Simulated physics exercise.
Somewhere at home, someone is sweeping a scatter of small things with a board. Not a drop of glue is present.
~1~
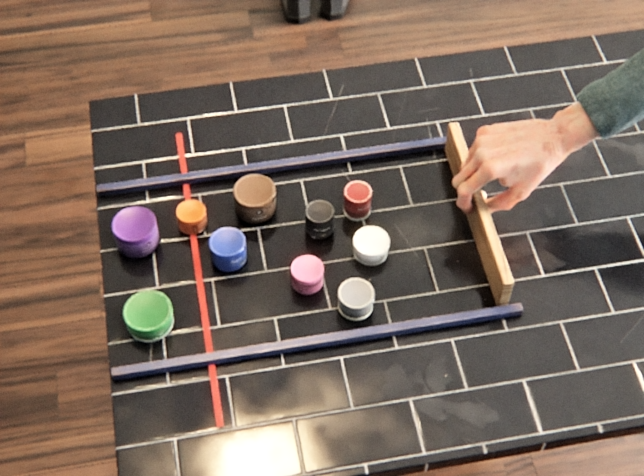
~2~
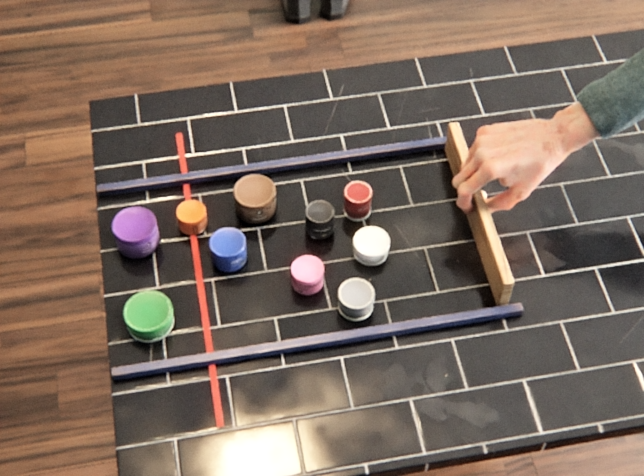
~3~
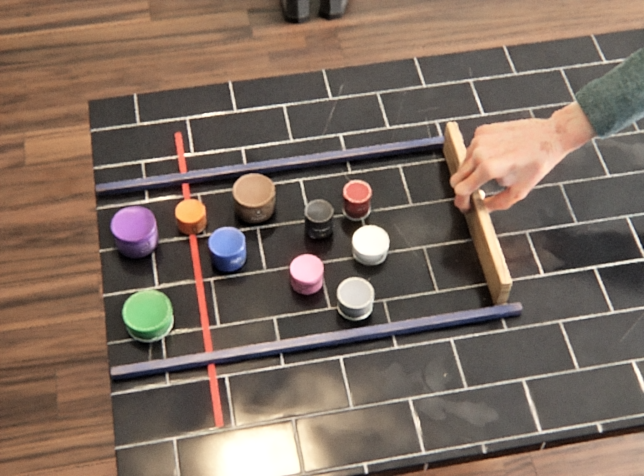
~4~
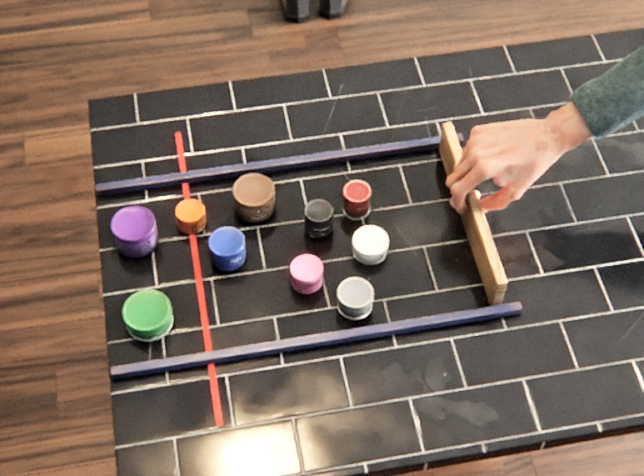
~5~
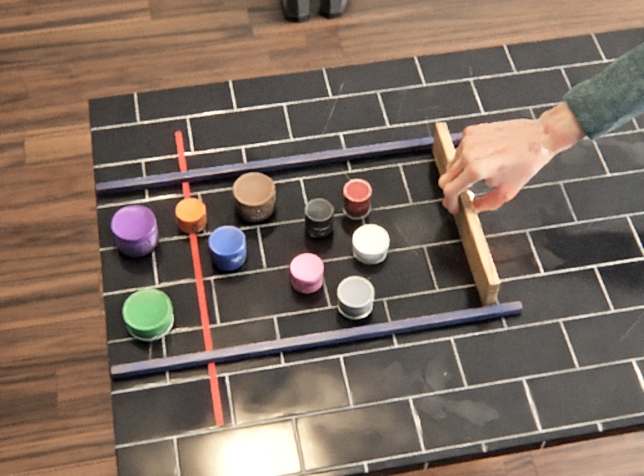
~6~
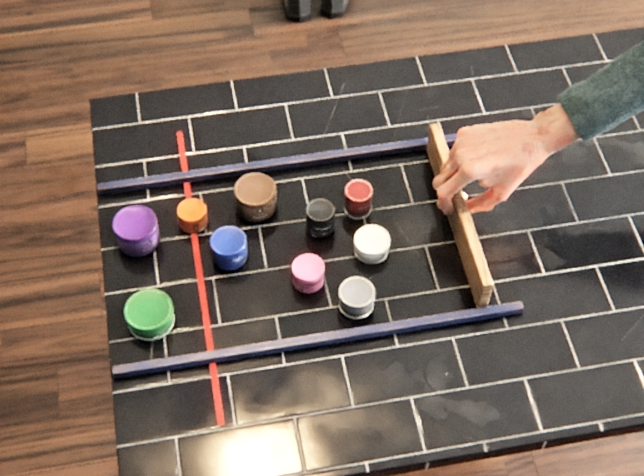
On a dark tiled surface indoors, a hand sliding a wooden board slightly left between blue strips, the colourful small pots staying still.
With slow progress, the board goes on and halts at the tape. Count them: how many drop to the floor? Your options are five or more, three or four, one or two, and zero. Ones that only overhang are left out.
My pick is zero.
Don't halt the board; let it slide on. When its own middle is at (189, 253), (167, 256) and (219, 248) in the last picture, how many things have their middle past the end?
0; 1; 0.
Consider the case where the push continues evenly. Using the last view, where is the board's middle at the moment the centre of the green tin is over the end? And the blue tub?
Its middle is around (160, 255) and around (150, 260).
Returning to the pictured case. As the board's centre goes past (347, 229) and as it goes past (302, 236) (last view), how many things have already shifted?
The count reaches 4 first and 6 second.
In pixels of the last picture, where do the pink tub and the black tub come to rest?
The pink tub stops around (188, 303); the black tub around (181, 245).
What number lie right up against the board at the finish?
At rest, 6 are in contact.
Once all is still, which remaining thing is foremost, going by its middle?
Nearest at the end: The purple tub.
A little later, none off yet; purple tub at rest near (137, 231); green tin at rest near (150, 315); orange tub at rest near (193, 216).
When it is over, the number that fall off is zero.
